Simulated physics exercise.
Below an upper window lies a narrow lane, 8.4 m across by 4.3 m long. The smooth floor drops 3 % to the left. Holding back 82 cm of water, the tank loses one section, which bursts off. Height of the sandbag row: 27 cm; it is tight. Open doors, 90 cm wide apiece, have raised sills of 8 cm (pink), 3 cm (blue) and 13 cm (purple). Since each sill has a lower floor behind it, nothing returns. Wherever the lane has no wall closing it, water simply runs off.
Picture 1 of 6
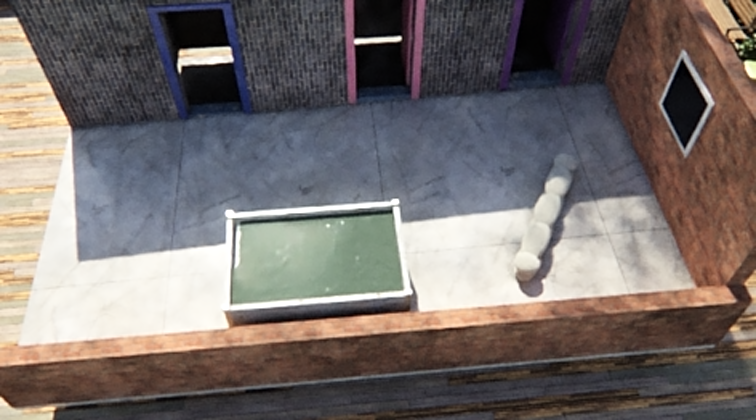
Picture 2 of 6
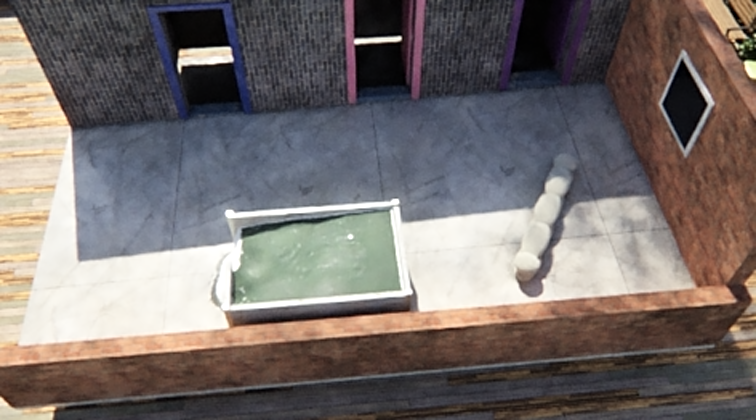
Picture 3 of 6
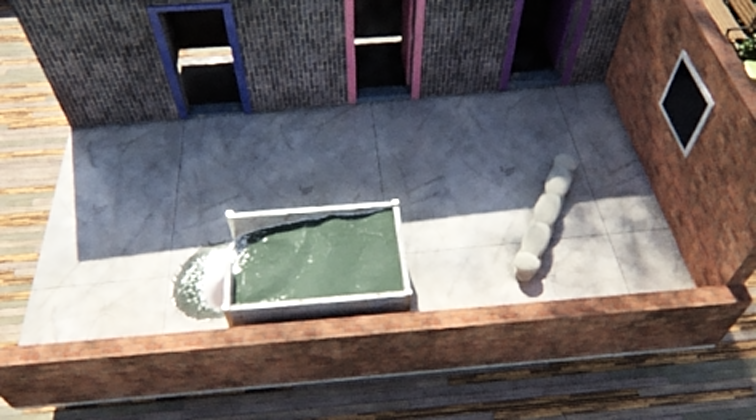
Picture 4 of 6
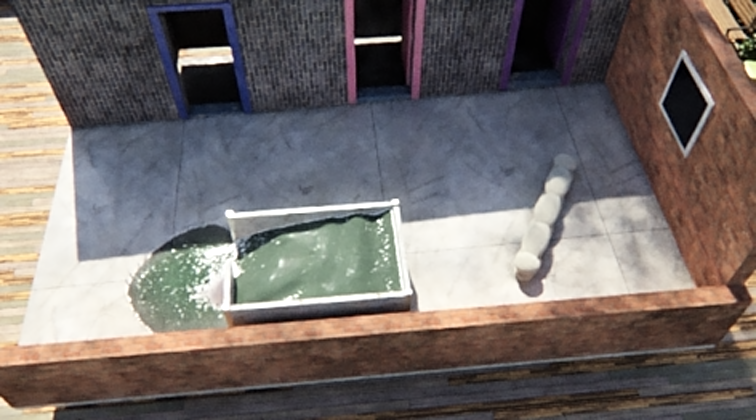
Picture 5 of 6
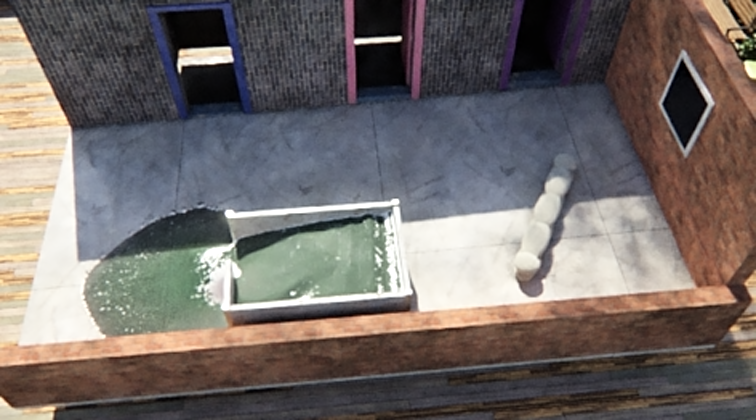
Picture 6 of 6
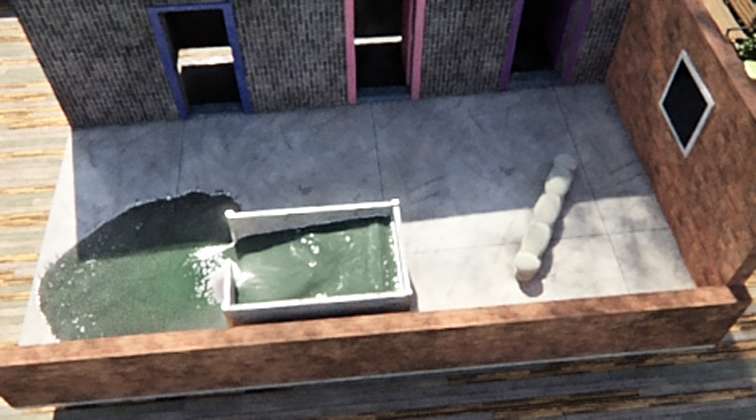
Green water bursts from the left end of a rectangular tank and spreads leftward across the floor.
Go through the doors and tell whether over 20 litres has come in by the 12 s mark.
By then: The pink door has taken in less; the blue door has taken in less; the purple door has taken in less.
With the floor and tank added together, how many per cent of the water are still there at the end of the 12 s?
It comes to near 12 per cent.
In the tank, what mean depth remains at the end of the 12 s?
Depth, averaged: Around 5 centimetres.
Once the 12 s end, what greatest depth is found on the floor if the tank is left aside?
Up to some 5 cm.
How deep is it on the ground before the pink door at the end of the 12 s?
Looks like about 0.0 cm at that spot.
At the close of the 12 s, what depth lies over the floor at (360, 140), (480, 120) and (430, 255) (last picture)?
Taking the spots in order: 0 cm, 0 cm, 0 cm.
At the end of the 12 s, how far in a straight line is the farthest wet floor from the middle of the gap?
Some 4.0 metres from the gap.
A moment later water covers 25 % of the floor and is deepest (38 cm) near (226, 274); pink door not reached, blue door not reached, purple door not reached.
Soon after water covers 25 % of the floor and is deepest (27 cm) near (226, 274); pink door not reached, blue door not reached, purple door not reached.
Next water covers 25 % of the floor and is deepest (22 cm) near (226, 274); pink door not reached, blue door 1 cm at the sill, 0 L in, purple door not reached.
Later on water covers 25 % of the floor and is deepest (10 cm) near (226, 274); pink door not reached, blue door 0 cm at the sill, 0 L in, purple door not reached.
At the end water covers 5 % of the floor and is deepest (5 cm) near (226, 274); pink door not reached, blue door 0 cm at the sill, 0 L in, purple door not reached.
